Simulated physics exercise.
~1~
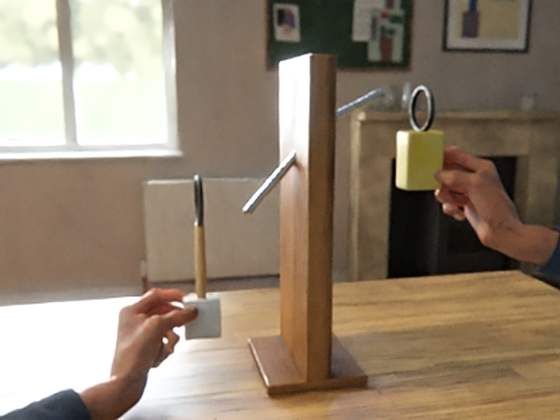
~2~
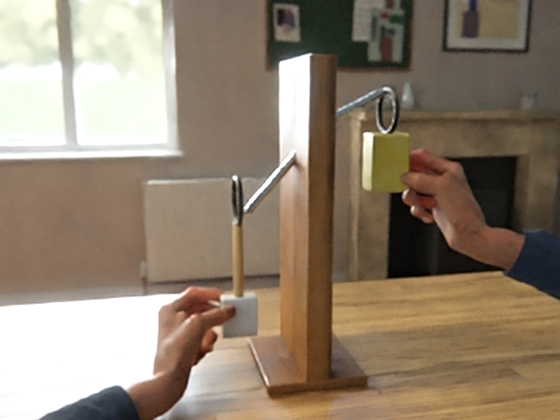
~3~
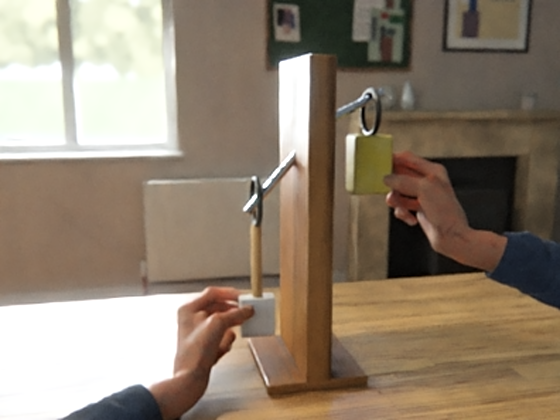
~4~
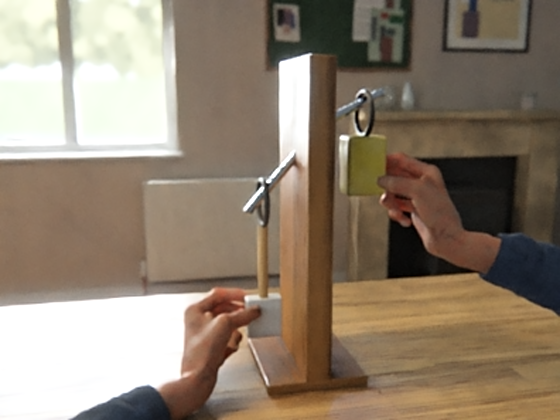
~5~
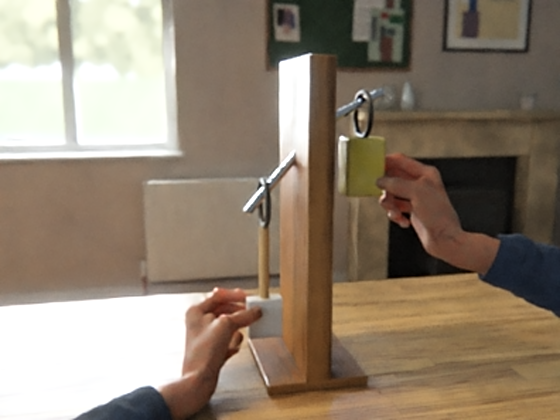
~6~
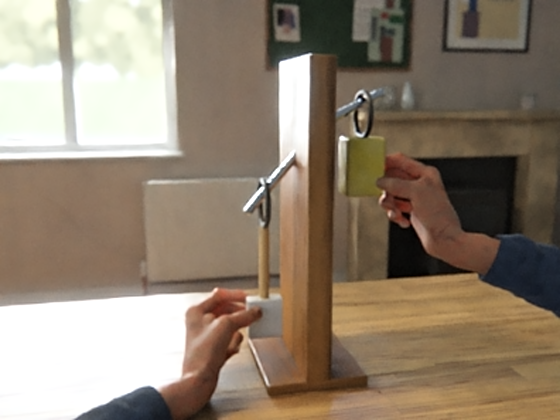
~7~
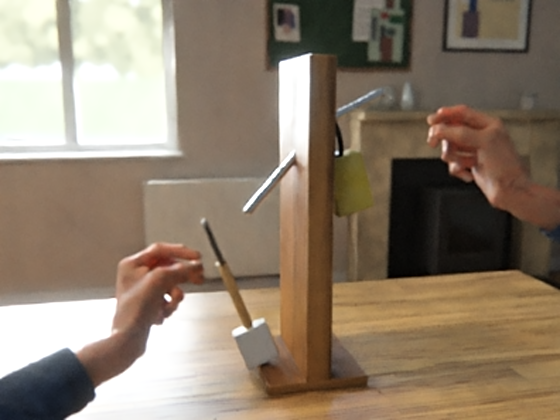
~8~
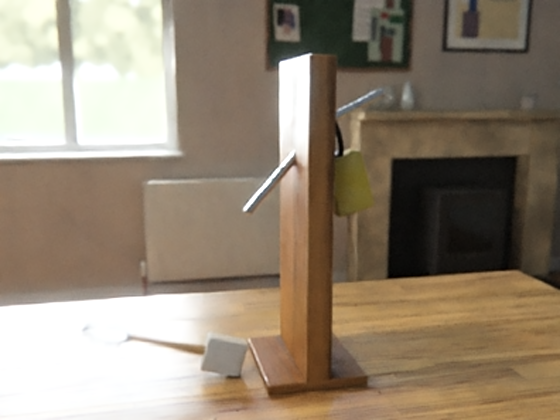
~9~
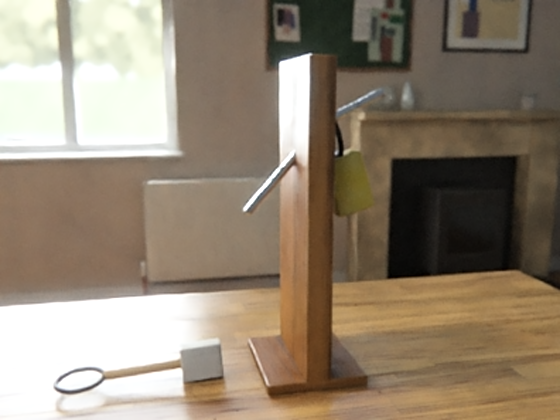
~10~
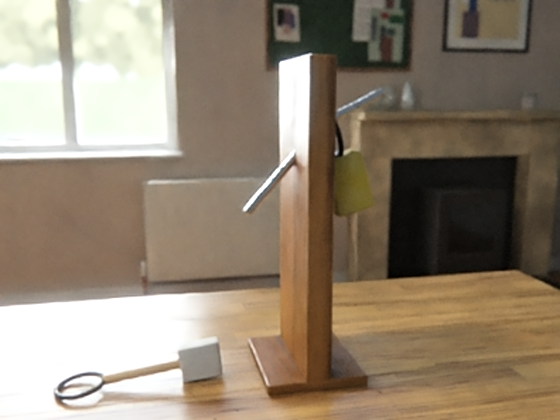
Two hands brought a white block-headed brush and a yellow pouch inward to the pegs of a wooden stand and let go; the brush dropped, tipped over and ended lying on the table at left, while the pouch sagged slightly and stayed hanging.
